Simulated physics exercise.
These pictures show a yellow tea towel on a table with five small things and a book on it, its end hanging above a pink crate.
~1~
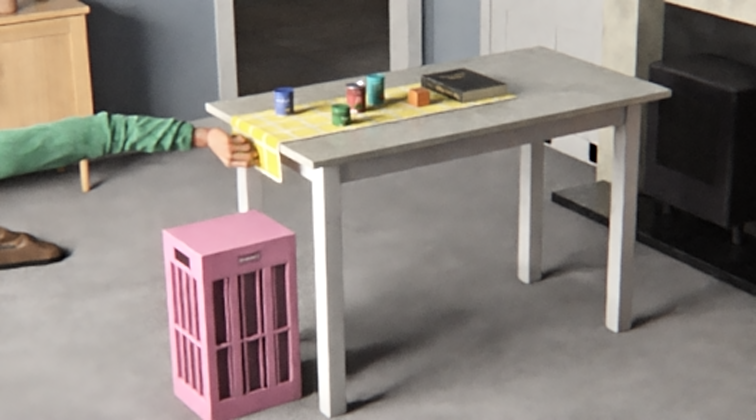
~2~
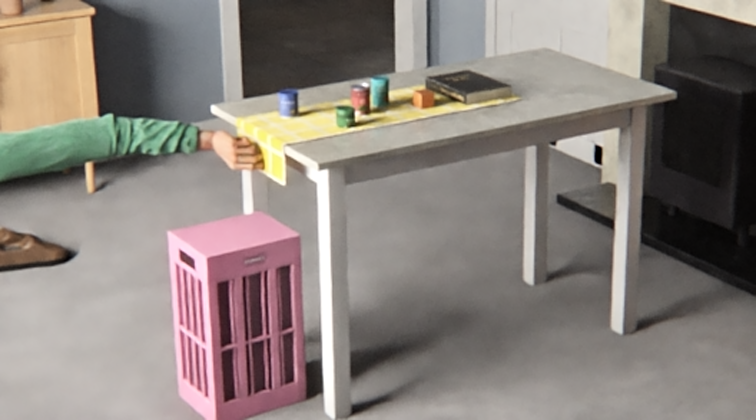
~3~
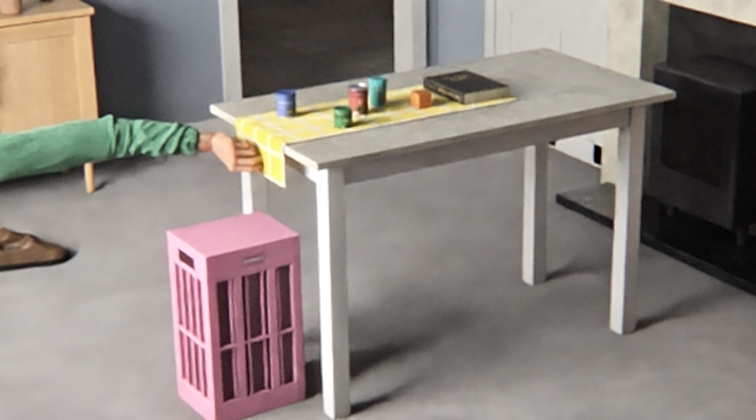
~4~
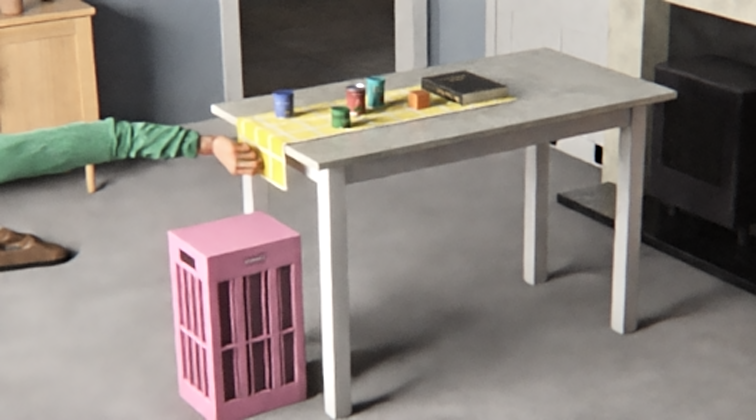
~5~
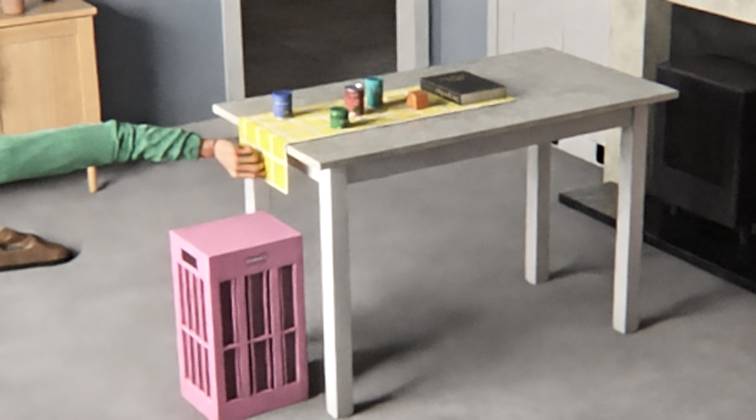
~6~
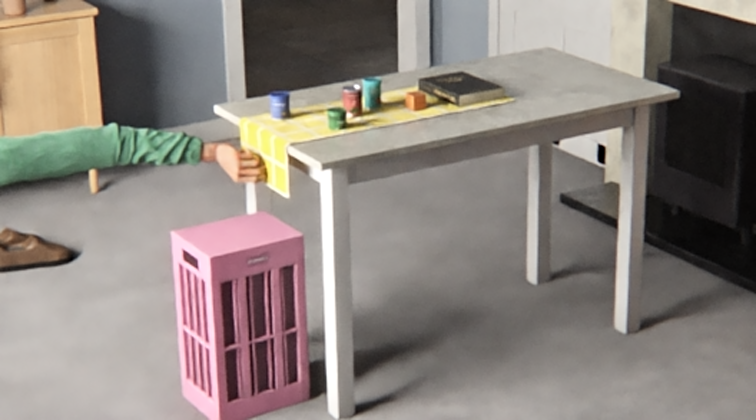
A yellow cloth on a grey table is drawn slightly toward the left by a green-sleeved hand, its hanging end lowering a little above a pink crate as the small cans and orange cube on it shift slightly left.
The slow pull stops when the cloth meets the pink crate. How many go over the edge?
The count of fallen things is one.
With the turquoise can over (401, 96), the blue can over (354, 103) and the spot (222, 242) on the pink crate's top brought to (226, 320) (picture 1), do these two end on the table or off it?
The turquoise can does not fall; the blue can falls.
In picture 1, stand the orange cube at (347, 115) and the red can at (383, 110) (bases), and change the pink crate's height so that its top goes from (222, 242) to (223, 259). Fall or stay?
The orange cube holds on; the red can remains up.
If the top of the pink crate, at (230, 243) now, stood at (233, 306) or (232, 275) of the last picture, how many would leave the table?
Over the edge go 3 and 2.
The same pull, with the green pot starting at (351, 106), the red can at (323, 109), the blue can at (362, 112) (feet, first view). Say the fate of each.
The green pot holds on; the red can holds on; the blue can does not fall.
Soon after, hem on the crate; all still up.
After that, hem on the crate; blue can gone.
In the end, hem on the crate; blue can gone. It carries off one.
